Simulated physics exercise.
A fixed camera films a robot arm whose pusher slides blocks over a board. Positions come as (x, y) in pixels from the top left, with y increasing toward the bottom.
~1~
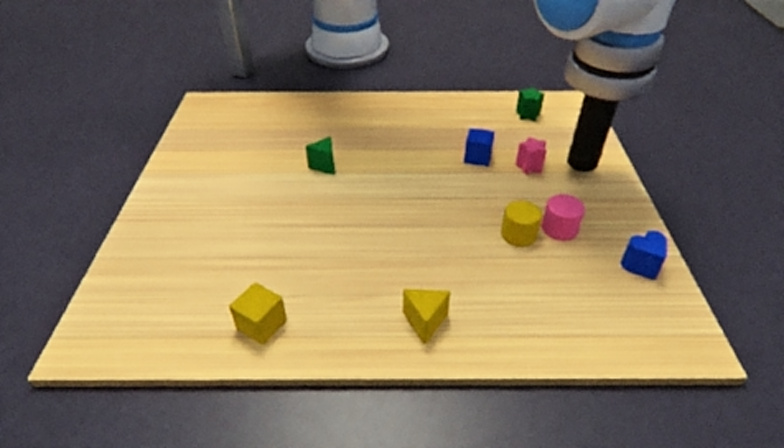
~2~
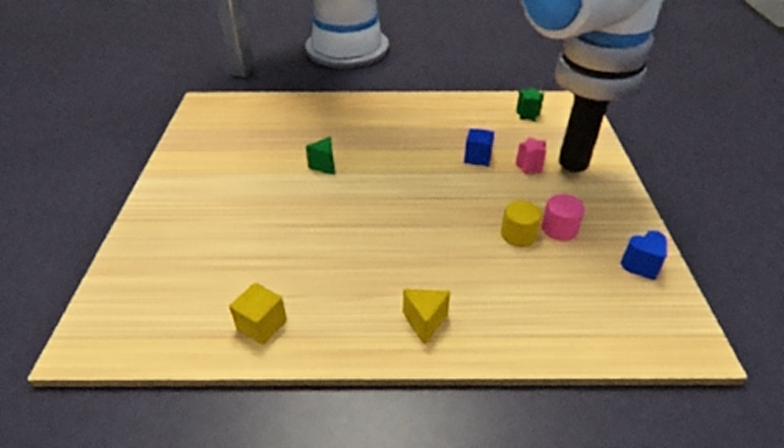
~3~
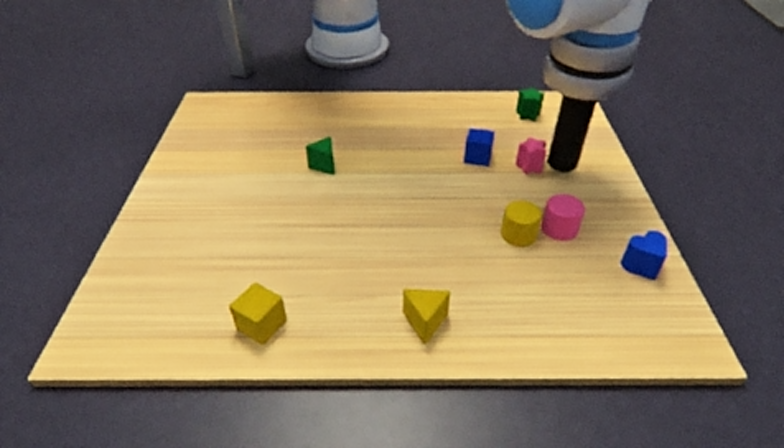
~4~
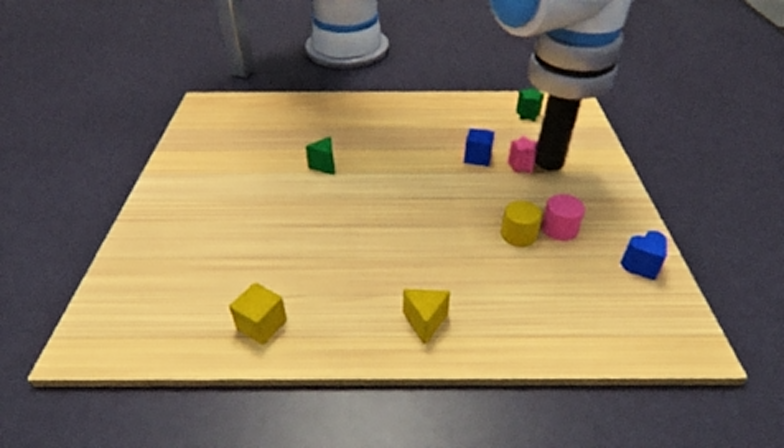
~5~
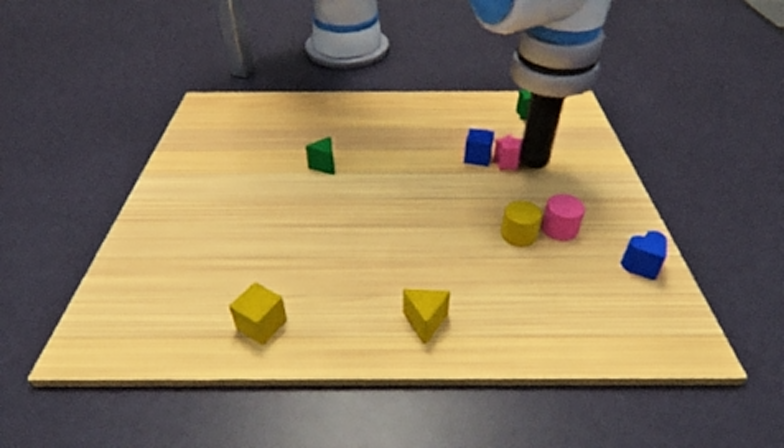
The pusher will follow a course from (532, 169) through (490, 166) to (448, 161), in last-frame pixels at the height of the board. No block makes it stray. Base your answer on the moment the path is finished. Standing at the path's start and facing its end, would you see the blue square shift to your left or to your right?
Well, taking the path from its start to its end as straight ahead, the blue square moves to the right.
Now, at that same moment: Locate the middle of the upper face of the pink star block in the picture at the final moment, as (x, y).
Its top middle: (425, 133).
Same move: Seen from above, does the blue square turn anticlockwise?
The answer is no.
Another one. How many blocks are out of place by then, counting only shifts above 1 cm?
Two will move.
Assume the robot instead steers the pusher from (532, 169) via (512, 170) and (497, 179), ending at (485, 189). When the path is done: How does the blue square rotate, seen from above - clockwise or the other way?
It ends up turned clockwise.
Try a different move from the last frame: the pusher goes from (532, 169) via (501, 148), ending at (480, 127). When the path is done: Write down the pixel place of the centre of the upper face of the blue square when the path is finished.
I predict (453, 129).
The first path, step by step. One third of the way, pusher (504, 159); blue square (456, 131), turned 30° clockwise; pink star block (481, 140).
Two thirds of the way, pusher (475, 156); blue square (433, 126), turned 60° clockwise; pink star block (452, 137).
At the end, pusher (449, 153); blue square (411, 119), turned 80° clockwise; pink star block (425, 133).
